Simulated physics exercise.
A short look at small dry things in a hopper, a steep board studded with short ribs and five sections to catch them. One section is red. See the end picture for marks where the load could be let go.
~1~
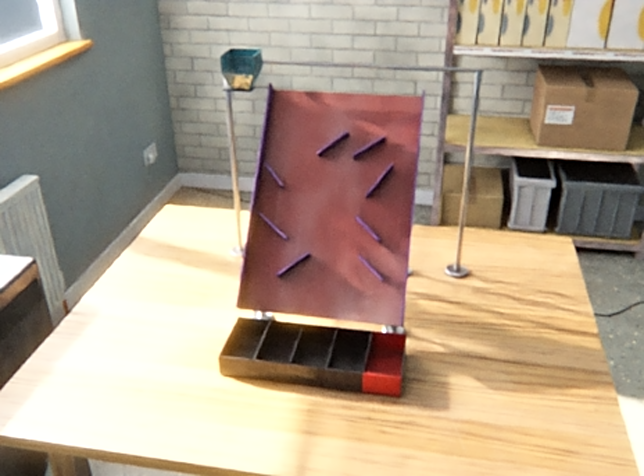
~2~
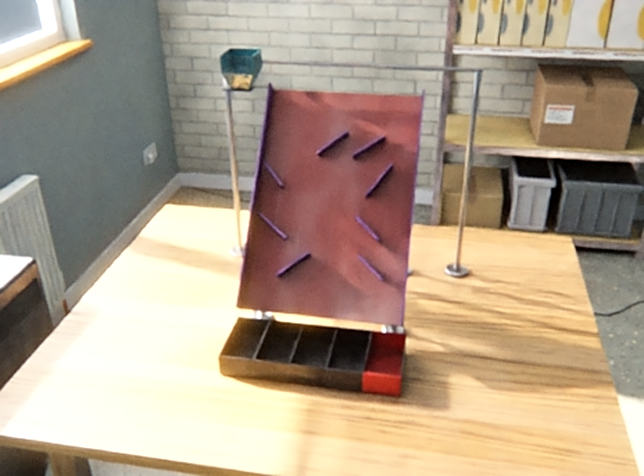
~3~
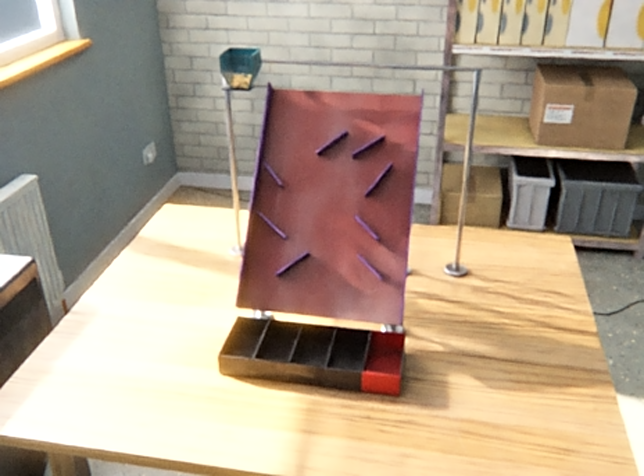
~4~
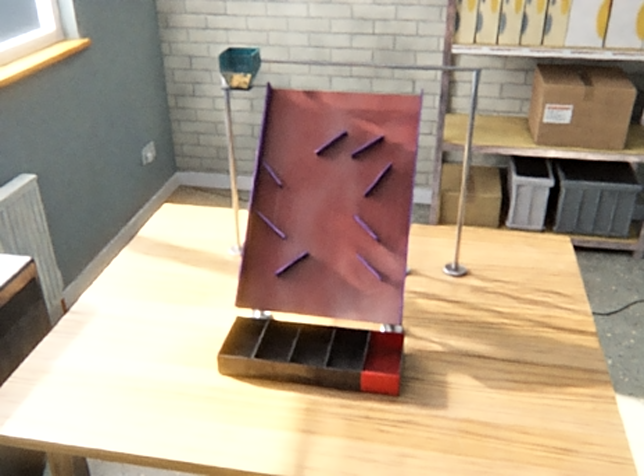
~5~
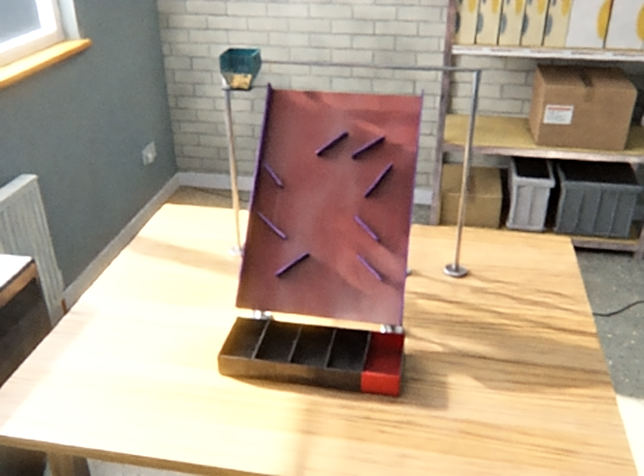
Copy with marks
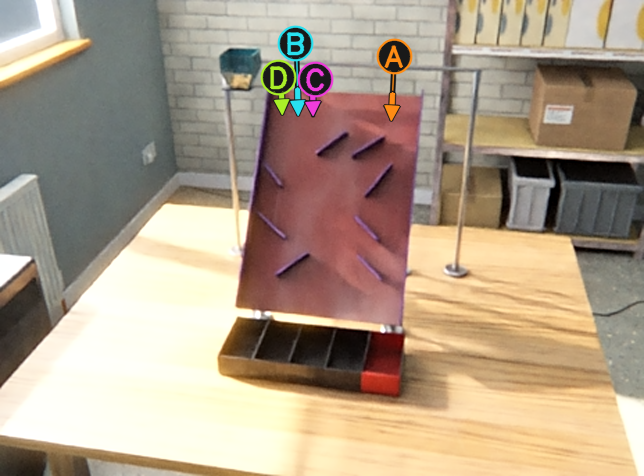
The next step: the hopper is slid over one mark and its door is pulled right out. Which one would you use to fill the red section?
Mark A does it best.
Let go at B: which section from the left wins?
It is the first one.
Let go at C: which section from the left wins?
The first.
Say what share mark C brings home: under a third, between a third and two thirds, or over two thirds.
Mark C gives under a third.
On the marked copy, mark A meets the board at (391, 115); mark B meets the board at (298, 110); mark C meets the board at (313, 110); mark D meets the board at (282, 109).
If A is chosen, roughly a third in the red section, roughly half in other sections, about a tenth outside the box.
If B is chosen, just a few in the red section, almost all in other sections, just a few outside the box.
If C is chosen, not one piece in the red section, almost all in other sections.
If D is chosen, about a tenth in the red section, the larger part in other sections, about a tenth outside the box.
